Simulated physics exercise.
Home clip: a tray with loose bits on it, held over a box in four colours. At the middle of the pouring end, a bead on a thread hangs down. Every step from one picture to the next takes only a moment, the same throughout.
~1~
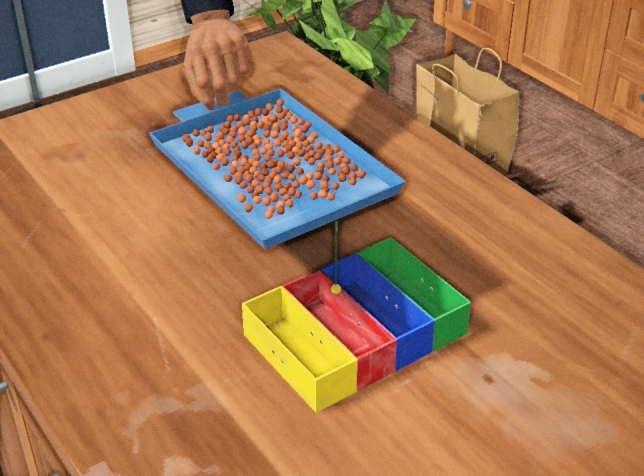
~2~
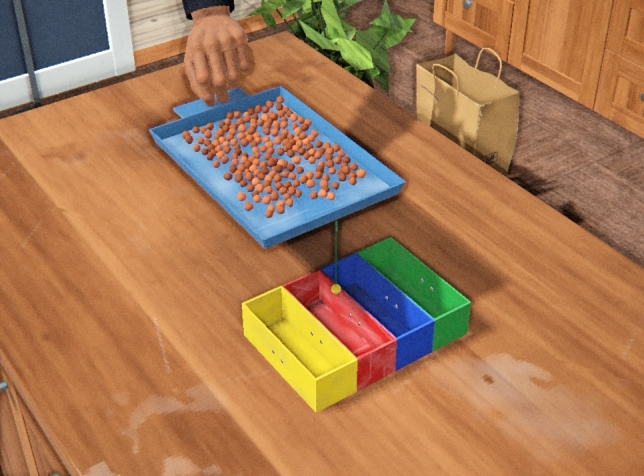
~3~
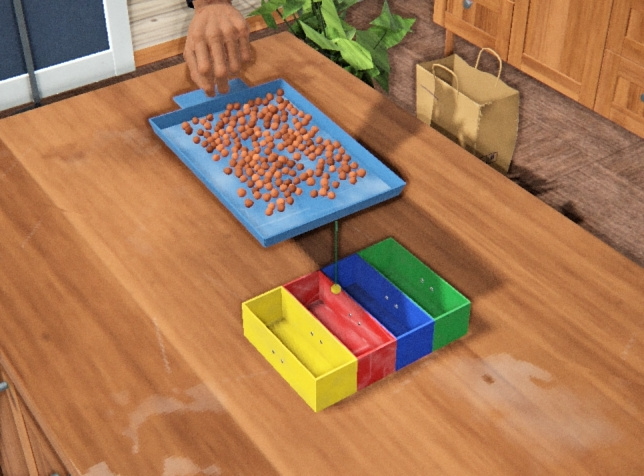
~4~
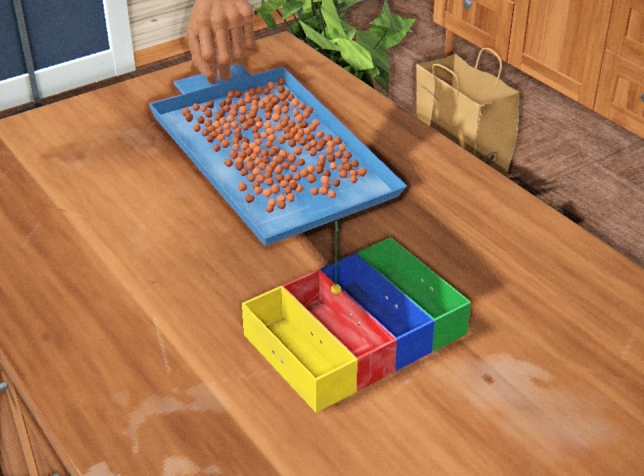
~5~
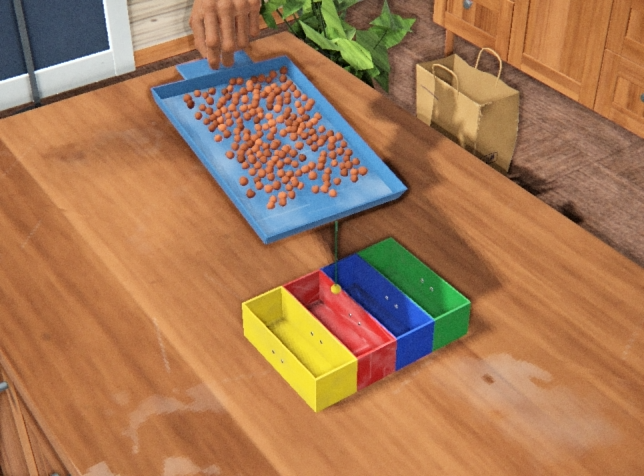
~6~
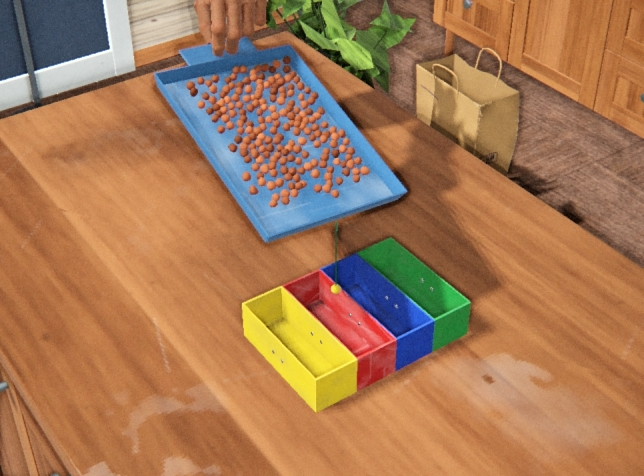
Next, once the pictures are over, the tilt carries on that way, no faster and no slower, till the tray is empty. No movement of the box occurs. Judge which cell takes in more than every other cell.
The green cell takes in the most.
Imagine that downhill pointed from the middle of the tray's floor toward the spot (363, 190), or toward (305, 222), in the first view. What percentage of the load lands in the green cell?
60 %, give or take, and then 0 %.
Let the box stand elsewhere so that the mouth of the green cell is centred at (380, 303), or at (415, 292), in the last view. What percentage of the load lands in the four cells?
About 40 in a hundred, then about 90 in a hundred.
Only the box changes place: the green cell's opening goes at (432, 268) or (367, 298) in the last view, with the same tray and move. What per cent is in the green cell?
Respectively 10 % and 20 %.
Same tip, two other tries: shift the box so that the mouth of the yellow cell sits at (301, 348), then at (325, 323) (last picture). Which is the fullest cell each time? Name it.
First try: The green cell. Second try: The cell in blue.
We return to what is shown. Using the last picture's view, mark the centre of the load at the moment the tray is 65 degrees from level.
The middle of the pieces lands at roughly (360, 175).
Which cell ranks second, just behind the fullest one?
Rank 2: The blue cell.
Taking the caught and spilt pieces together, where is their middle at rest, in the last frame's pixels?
Centre at rest, last view: Approx. (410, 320).
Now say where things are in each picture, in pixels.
In the first frame, corners of the pouring end at (265, 236) and (399, 181), level; middle of the load at (271, 153), clay pellets; bead on its thread at (336, 289); yellow cell at (336, 382); red cell at (376, 362); blue cell at (414, 342); green cell at (451, 324).
In the second frame, corners of the pouring end at (265, 236) and (399, 181), level; middle of the load at (271, 151).
In the third frame, corners of the pouring end at (266, 235) and (400, 182), tipped barely, lowest at the right corner; middle of the load at (271, 146).
In the fourth frame, corners of the pouring end at (267, 234) and (400, 185), tipped a little, lowest at the right corner; middle of the load at (272, 138).
In the fifth frame, corners of the pouring end at (268, 233) and (401, 187), tipped a little, lowest at the right corner; middle of the load at (274, 130).
In the sixth frame, corners of the pouring end at (270, 232) and (401, 189), tipped clearly, lowest at the right corner; middle of the load at (277, 124); yellow cell at (336, 382); red cell at (376, 362); blue cell at (414, 342); green cell at (451, 324).
Soon, tray tipped steeply; nearly all on the tray; a stray few in the green cell; a small part falling or outside the box.
A while on, tray tipped past a quarter turn; a small part on the tray; about a third in the green cell; about a quarter in the blue cell; a small part in the red cell; about a quarter falling or outside the box.
Towards the end, tray tipped past a quarter turn; about half in the green cell; about a third in the blue cell; a small part in the red cell; a small part falling or outside the box.
Finally, tray tipped past a quarter turn; about half in the green cell; about a third in the blue cell; a small part in the red cell; none in the yellow cell; a small part outside the box.
